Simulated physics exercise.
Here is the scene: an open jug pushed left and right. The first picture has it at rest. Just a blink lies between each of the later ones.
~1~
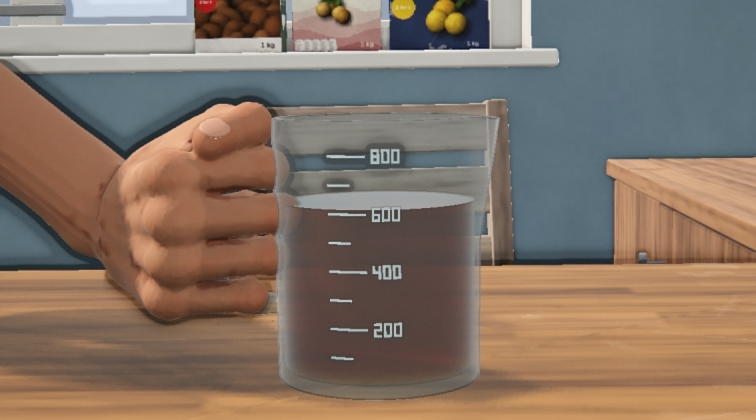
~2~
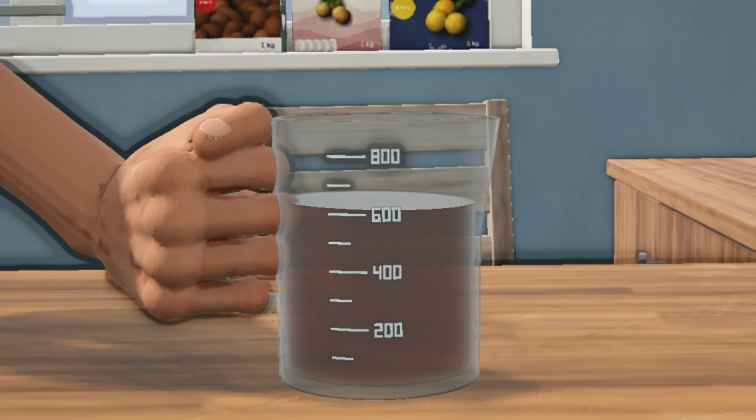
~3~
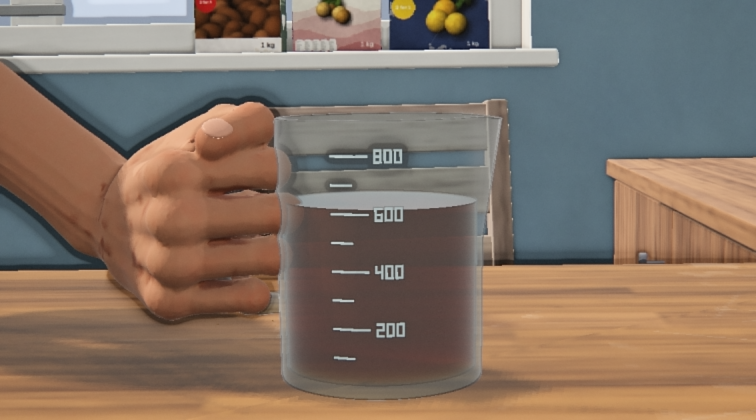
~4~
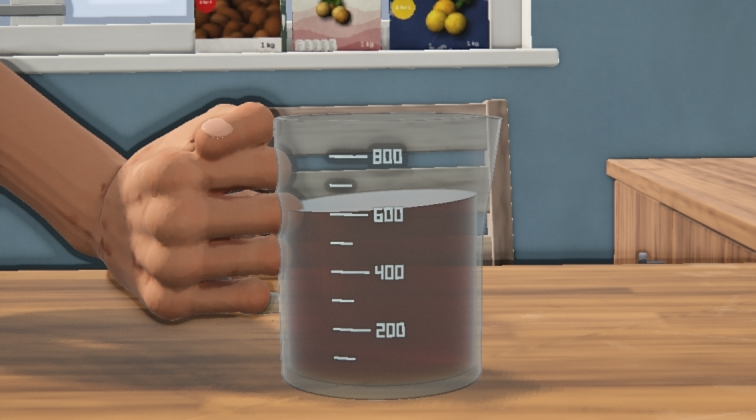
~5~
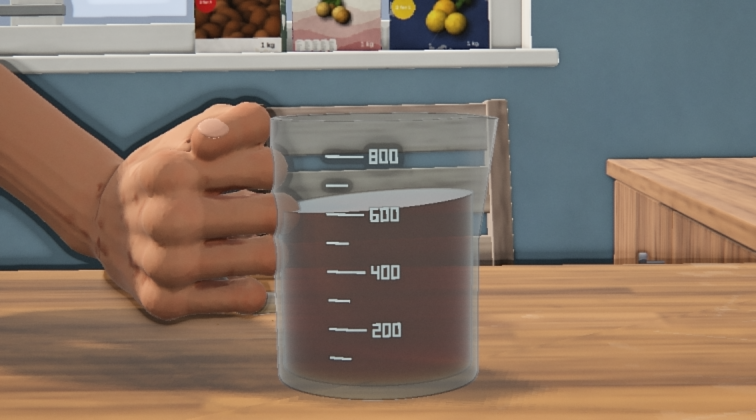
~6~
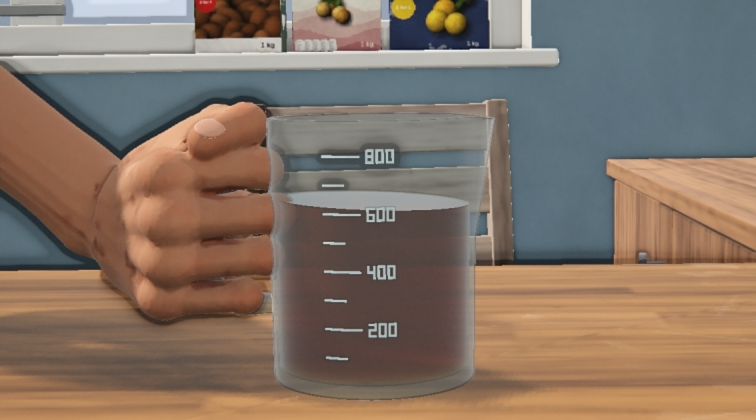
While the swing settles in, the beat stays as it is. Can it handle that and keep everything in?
Most likely there will be nothing on the outside.
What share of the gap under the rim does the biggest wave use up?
It peaks at roughly 40 %.
Soon after, the highest wave so far climbs under half way to the rim.
In the end, the highest wave so far climbs under half way to the rim; nothing has left it.
